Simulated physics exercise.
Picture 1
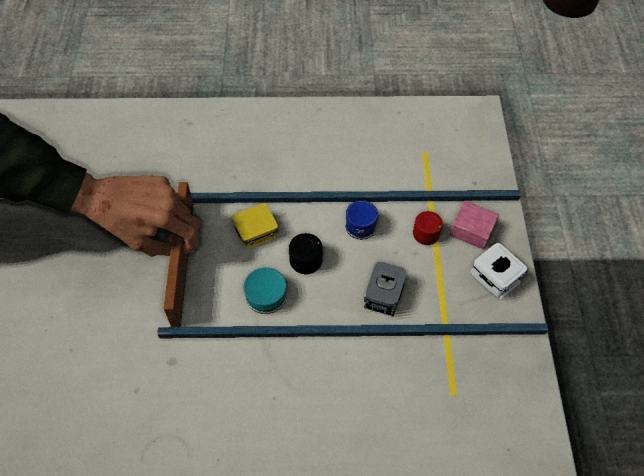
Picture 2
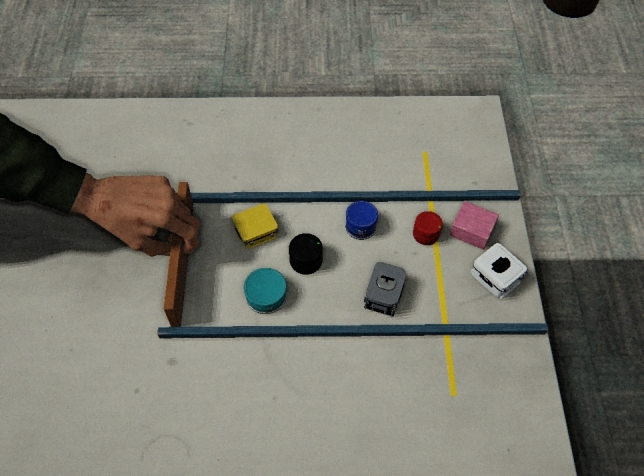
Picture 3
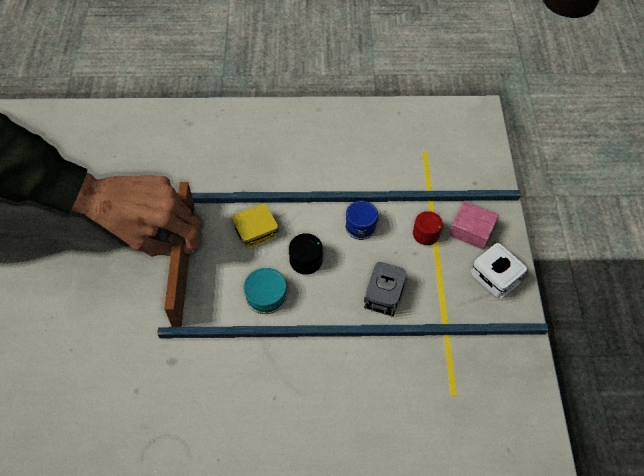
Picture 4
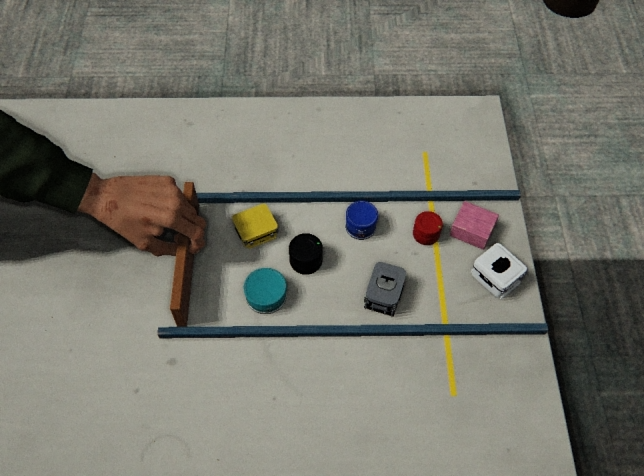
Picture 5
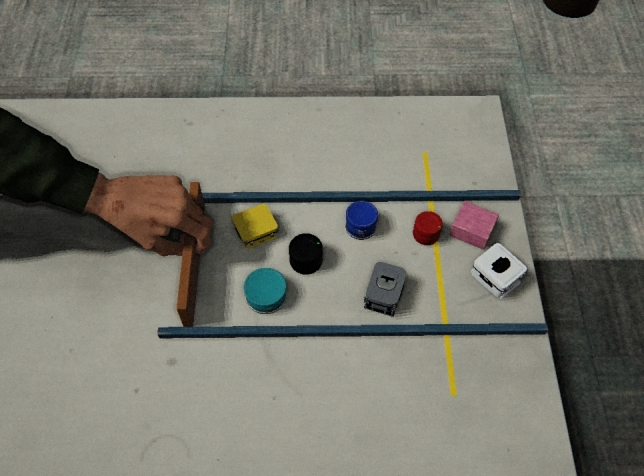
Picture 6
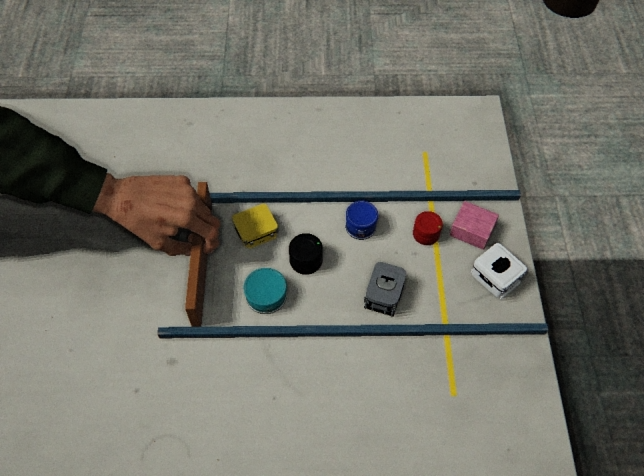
On a pale tabletop above grey carpet, seen from high above by a still camera, two blue rails run left to right, crossed by a yellow line. Between them sit yellow, turquoise, black, blue, grey and red items, with a pink block and white case at right. A hand at left holds a brown board still, then slides it slightly rightward, touching none of them.
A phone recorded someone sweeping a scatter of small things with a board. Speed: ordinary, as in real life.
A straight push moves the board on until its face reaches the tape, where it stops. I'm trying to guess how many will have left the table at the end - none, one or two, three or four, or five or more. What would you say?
I would say none.
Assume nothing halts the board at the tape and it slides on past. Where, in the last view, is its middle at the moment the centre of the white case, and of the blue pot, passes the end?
The middle is at (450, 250) when it's the white case, and at (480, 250) when it's the blue pot.
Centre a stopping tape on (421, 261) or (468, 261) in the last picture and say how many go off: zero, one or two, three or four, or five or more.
Not one; either one or two.
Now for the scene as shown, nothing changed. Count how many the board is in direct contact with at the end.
My count gives 3.
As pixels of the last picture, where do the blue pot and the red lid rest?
Final spots - blue pot (486, 215), red lid (488, 243).
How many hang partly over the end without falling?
The number overhanging is 2.
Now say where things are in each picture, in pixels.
White case (498, 271); pink block (474, 225); red lid (428, 228); board (180, 253); tape (438, 261), in the first picture.
Pink block (474, 225); board (180, 253), in the second picture.
Red lid (428, 228); blue pot (361, 221), in the third picture.
White case (498, 271); grey case (385, 289), in the fourth picture.
Pink block (474, 225); turquoise pot (266, 291), in the fifth picture.
White case (498, 271); pink block (474, 225); red lid (428, 228); board (200, 252); tape (438, 261), in the sixth picture.
Soon after, none off yet; white case at rest near (498, 271); pink block at rest near (474, 225); red lid at rest near (428, 228).
In the end, the number that fall off is zero.
